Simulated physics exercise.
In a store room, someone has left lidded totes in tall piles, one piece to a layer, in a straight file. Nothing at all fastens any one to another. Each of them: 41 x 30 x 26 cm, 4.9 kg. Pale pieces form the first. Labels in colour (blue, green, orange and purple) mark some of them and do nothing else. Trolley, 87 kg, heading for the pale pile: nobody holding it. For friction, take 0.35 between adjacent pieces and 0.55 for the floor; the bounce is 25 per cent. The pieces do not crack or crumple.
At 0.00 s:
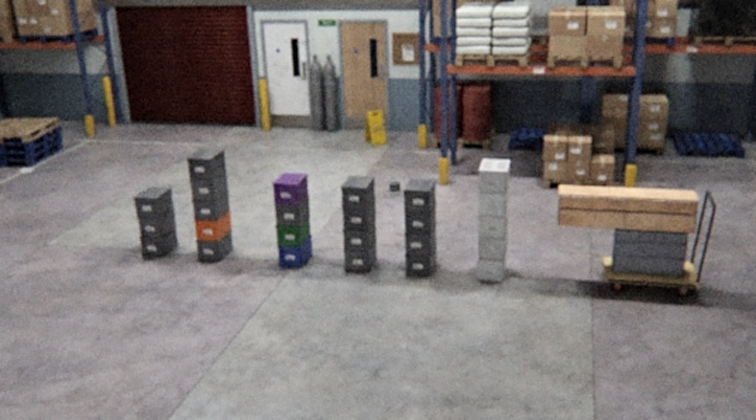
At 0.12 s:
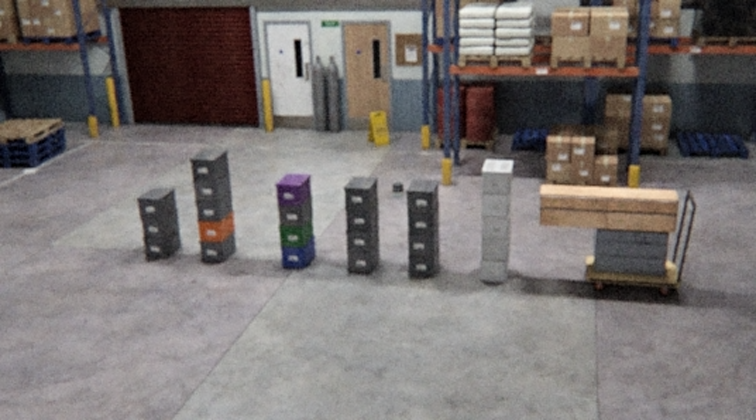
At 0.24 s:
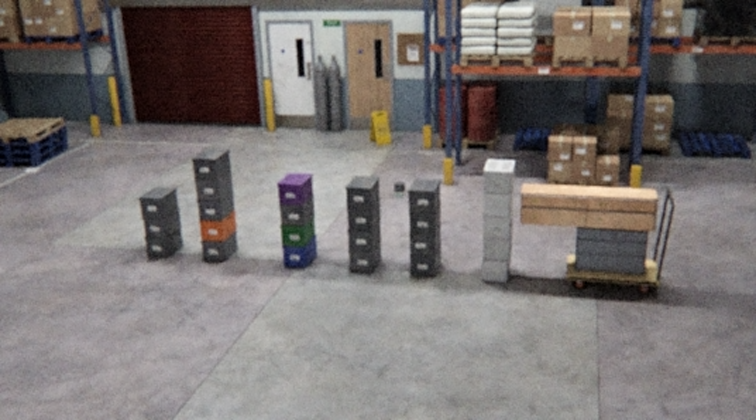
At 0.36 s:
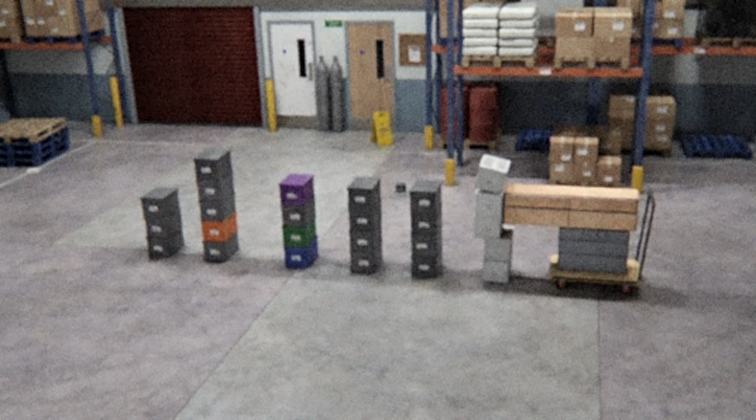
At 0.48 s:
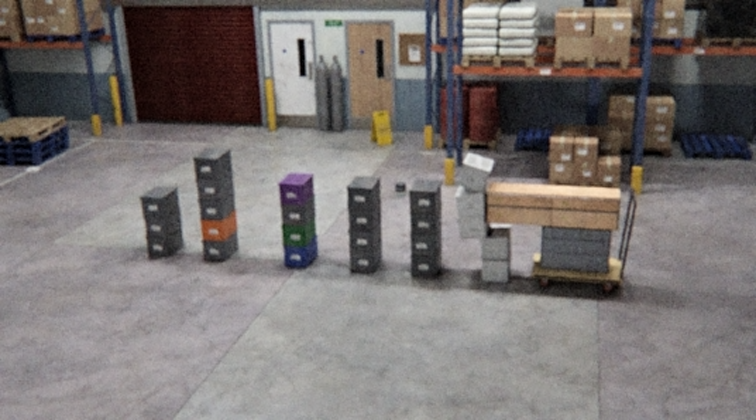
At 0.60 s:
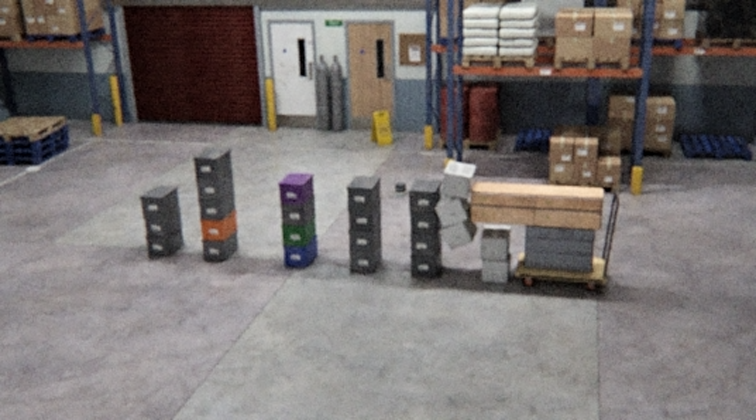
A loaded cart rolled left across the warehouse floor with nobody pushing it, and its long boxes struck the pale stack, shoving the upper pieces left against the neighbouring dark stack while the lower ones stayed put.
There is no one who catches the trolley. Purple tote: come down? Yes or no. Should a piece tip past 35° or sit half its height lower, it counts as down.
Yes.
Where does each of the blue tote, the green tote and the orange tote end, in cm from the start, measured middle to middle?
Distances in cm - blue: 0; green: 50; orange: 0.
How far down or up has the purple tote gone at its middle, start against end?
Roughly 50 centimetres lower.
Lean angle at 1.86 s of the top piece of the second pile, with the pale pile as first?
It tilts close to 40 degrees.
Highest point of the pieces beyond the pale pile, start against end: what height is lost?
0 cm.
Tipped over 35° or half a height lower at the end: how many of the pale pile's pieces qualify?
3.
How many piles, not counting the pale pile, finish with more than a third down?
3 of them.
After 0.82 s, 3 of the pale pile down; none of the 20 other totes down, 3 disturbed; purple tote unmoved.
After 1.86 s, 3 of the pale pile down; 2 of the 20 other totes down; purple tote unmoved.
After 2.88 s, 3 of the pale pile down; 8 of the 20 other totes down; purple tote leaning 51°, 31 cm lower; green tote leaning 60°, 9 cm lower.
At rest (4.5 s), 3 of the pale pile down; 8 of the 20 other totes down; purple tote 48 cm lower; green tote on its side; orange tote shifted 33 mm. As the last picture would show them, middles, purple tote near (243, 222), green tote near (267, 245).
